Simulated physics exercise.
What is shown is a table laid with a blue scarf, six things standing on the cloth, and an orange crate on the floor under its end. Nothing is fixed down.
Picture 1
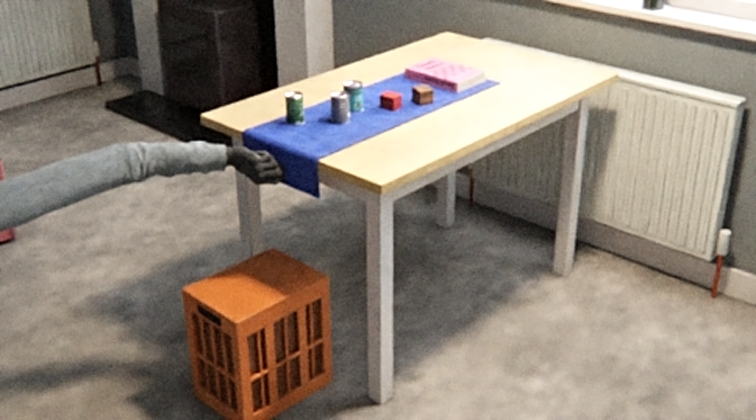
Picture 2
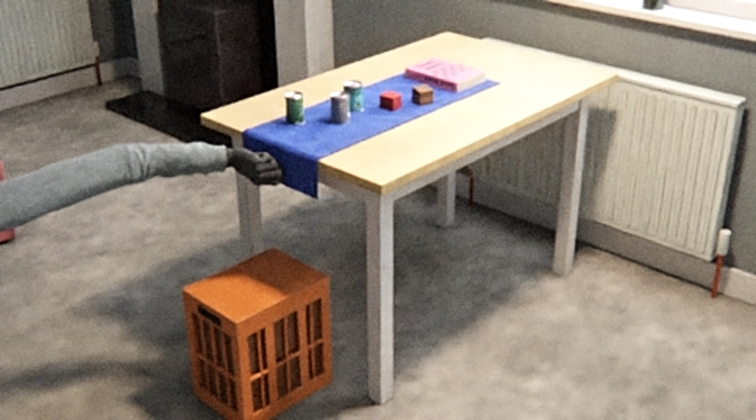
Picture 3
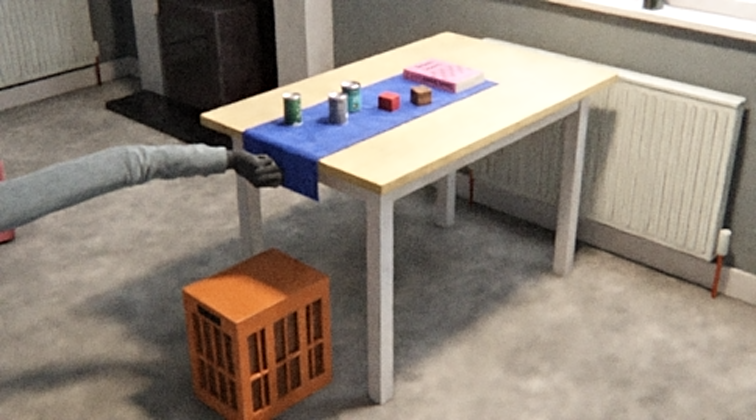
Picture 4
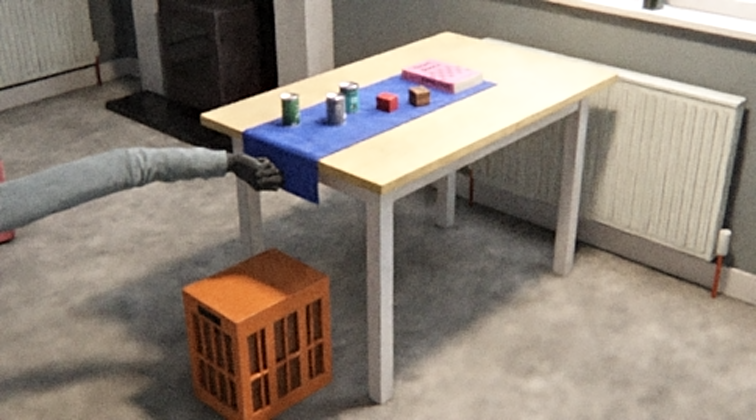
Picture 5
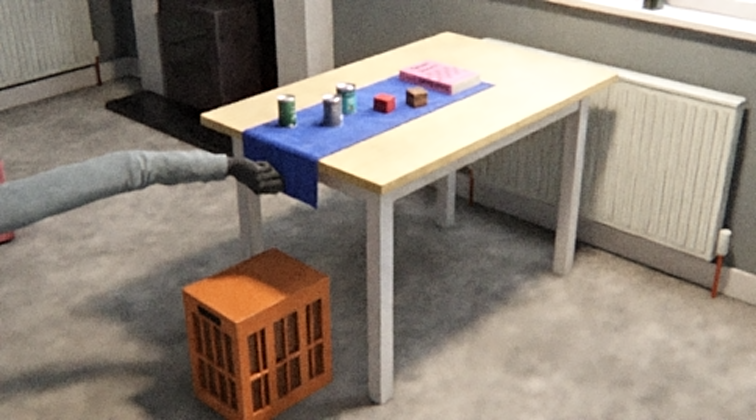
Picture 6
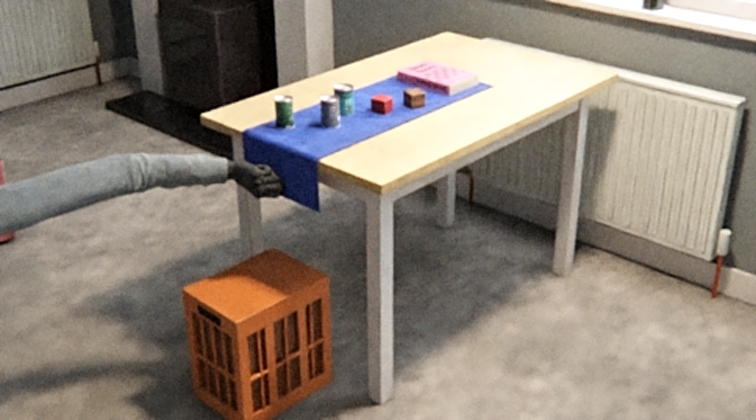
In a grey-carpeted room, a gloved hand at the table's end drags a blue cloth slightly left, cans, cubes and pink object shifting along.
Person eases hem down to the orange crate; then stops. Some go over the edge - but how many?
I'd say the tally of dropped things is a pair in the end.
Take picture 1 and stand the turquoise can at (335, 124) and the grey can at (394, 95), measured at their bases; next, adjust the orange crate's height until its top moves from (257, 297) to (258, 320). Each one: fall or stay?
Result: Turquoise can gone, grey can still there.
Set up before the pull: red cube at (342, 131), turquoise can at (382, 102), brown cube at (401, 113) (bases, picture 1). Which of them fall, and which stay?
As for the red cube, it tips off; the turquoise can stays where it is; the brown cube stays where it is.
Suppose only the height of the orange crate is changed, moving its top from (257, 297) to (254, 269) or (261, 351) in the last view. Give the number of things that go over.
The numbers are 1 and 4.
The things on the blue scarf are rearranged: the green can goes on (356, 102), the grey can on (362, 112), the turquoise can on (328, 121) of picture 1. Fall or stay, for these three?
Of these three, the green can rides it out, the grey can rides it out, the turquoise can takes a tumble.
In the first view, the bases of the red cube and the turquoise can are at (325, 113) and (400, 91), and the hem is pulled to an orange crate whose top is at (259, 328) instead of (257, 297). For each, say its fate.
The red cube? Lost. The turquoise can? Safe.
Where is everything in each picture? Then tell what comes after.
Hem (319, 198); green can (294, 95); grey can (340, 94); turquoise can (353, 83); red cube (391, 94); brown cube (423, 88); top of the crate (256, 297), in the first frame.
Hem (318, 199); green can (294, 95), in the second frame.
Hem (319, 201); grey can (338, 95), in the third frame.
Hem (319, 204); turquoise can (349, 85); top of the crate (256, 297), in the fourth frame.
Hem (317, 209); red cube (384, 97), in the fifth frame.
Hem (319, 212); green can (284, 98); grey can (330, 98); turquoise can (343, 87); red cube (382, 98); brown cube (415, 91), in the sixth frame.
Soon after, hem near (282, 234); green can gone.
Then, hem near (283, 257); green can and grey can gone.
At rest, hem on the crate; green can and grey can gone. The answer is two.
